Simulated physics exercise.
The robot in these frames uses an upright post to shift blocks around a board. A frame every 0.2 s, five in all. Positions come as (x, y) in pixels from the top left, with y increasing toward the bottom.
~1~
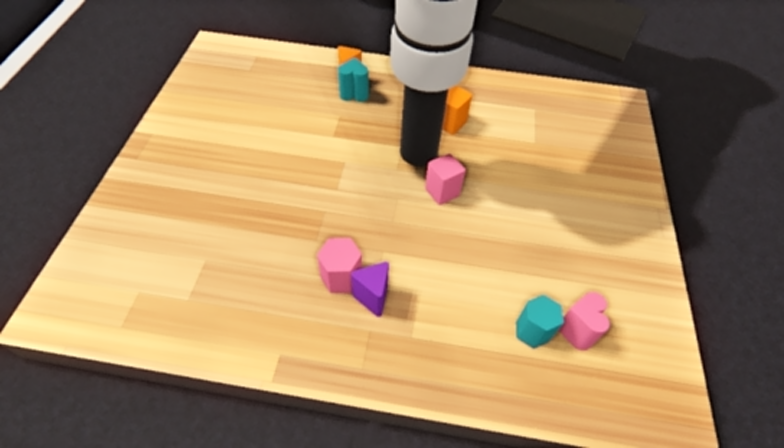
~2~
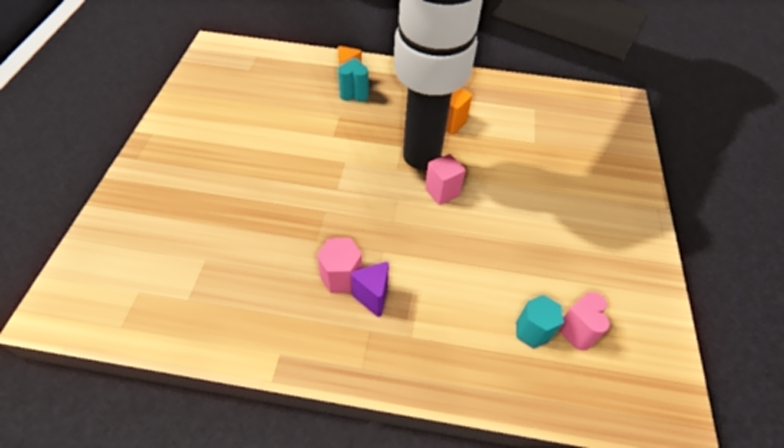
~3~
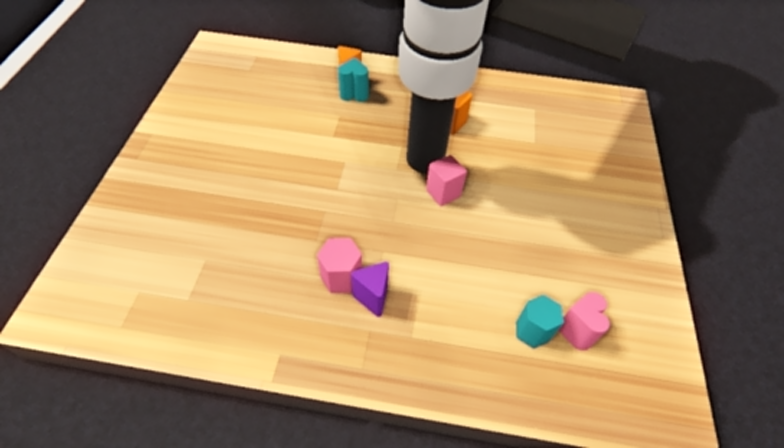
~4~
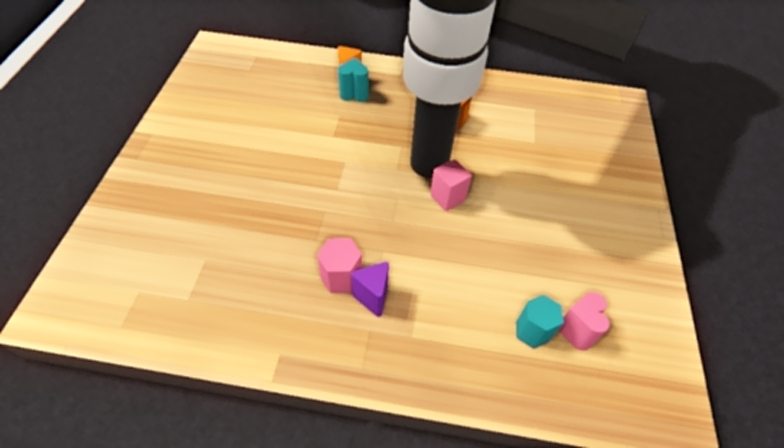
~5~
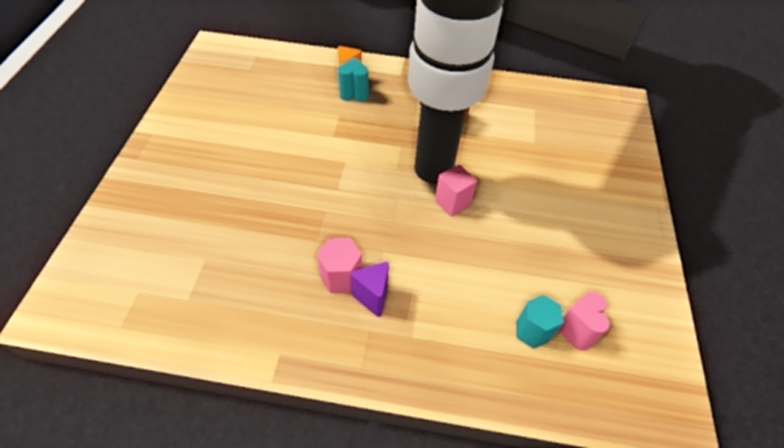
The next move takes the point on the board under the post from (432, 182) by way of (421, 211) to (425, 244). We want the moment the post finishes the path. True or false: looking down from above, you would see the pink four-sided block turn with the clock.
The statement is incorrect.
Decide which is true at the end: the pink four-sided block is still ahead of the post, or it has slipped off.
Beside or behind it.
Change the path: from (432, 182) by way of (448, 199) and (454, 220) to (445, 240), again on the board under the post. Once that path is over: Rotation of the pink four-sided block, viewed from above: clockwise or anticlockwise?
It turns round anticlockwise.
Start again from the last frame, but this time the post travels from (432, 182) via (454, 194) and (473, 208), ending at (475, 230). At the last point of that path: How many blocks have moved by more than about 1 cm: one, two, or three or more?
The answer is one block, counting only moves over 1 cm.
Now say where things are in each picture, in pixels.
In the first picture, post tip (419, 153); block tops, purple triangular piece (373, 277); pink four-sided block (447, 166).
In the second picture, post (422, 156); blocks unchanged.
In the third picture, post (425, 160); blocks unchanged.
In the fourth picture, post (429, 164); pink four-sided block (453, 172).
In the fifth picture, post (434, 169); purple triangular piece (373, 277); pink four-sided block (458, 178).
On the path given first. Halfway along, post (423, 199); pink four-sided block (462, 187), turned 35° anticlockwise.
At the end, post (427, 233); purple triangular piece in place; pink four-sided block (462, 188), turned 40° anticlockwise.
